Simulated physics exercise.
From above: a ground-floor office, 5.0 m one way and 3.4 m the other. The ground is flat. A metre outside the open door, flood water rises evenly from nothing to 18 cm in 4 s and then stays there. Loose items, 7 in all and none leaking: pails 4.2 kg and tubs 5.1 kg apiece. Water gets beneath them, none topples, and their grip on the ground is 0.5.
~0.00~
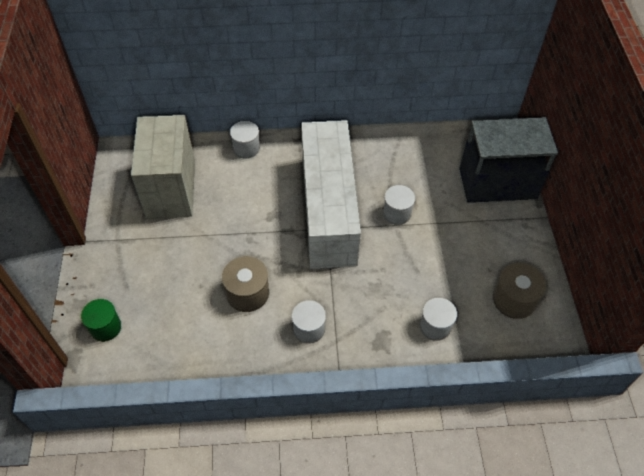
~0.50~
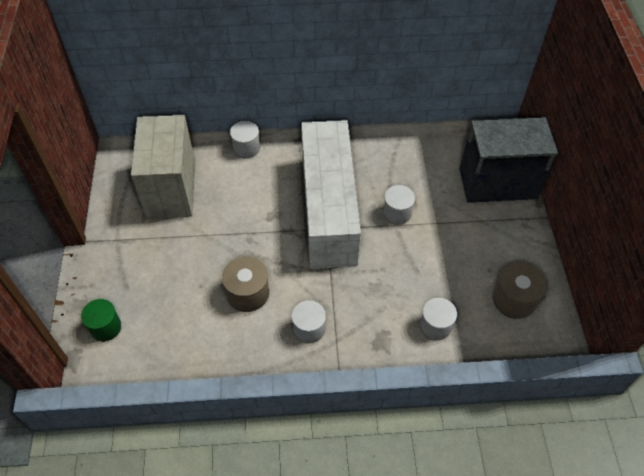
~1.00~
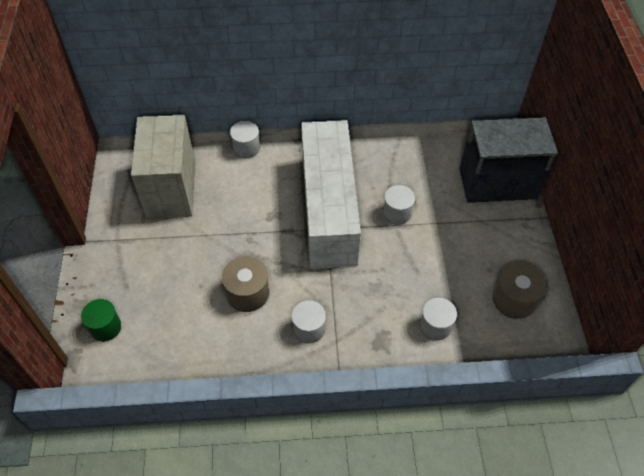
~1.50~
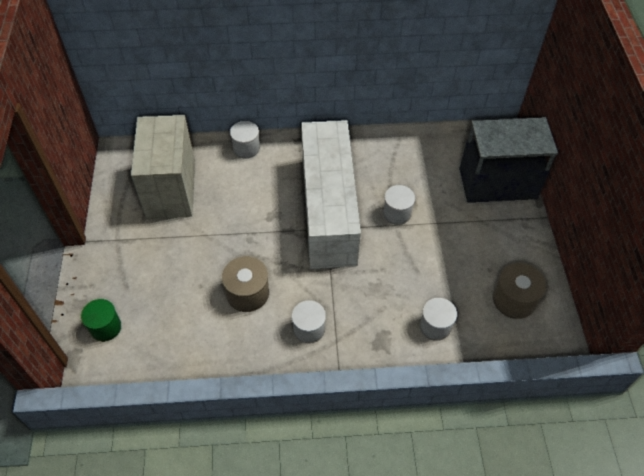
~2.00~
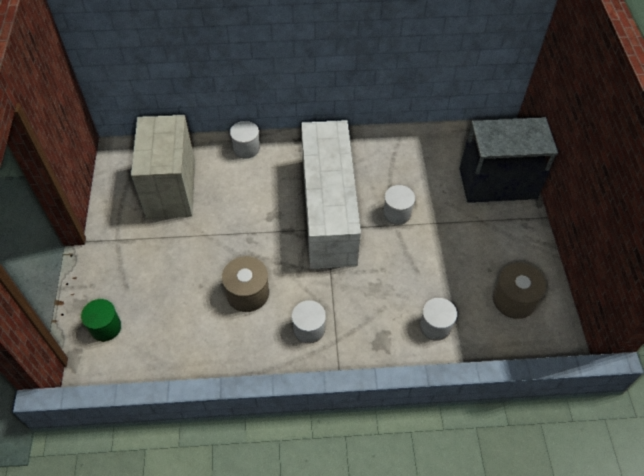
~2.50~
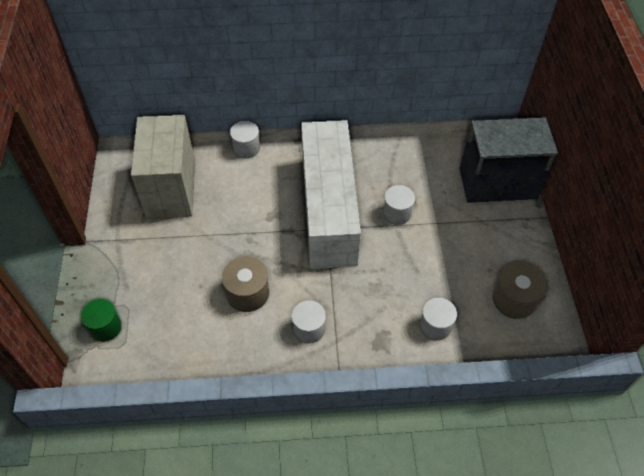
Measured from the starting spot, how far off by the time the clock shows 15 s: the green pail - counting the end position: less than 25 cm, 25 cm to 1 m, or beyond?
The green pail gets carried off.
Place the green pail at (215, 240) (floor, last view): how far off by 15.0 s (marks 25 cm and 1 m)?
It travels far.
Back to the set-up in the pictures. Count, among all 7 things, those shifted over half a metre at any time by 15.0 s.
That makes 7.
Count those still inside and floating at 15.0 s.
At that moment 7.
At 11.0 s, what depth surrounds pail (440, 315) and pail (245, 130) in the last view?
About 12 and 6 cm.
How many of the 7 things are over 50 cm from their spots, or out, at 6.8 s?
3 of them.
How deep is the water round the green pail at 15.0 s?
Roughly 13 cm.
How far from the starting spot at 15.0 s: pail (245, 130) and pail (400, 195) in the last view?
In turn: 100 cm, 120 cm.
After 3.5 s the green pail is near (123, 321), 0.3 m from its start, aground; 0 afloat.
After 6.8 s the green pail is near (408, 348), 2.9 m from its start, afloat; 2 afloat.
After 11.0 s the green pail is near (496, 251), 3.9 m from its start, afloat; 7 afloat.
After 15.0 s the green pail is near (367, 172), 3.1 m from its start, afloat; 7 afloat.
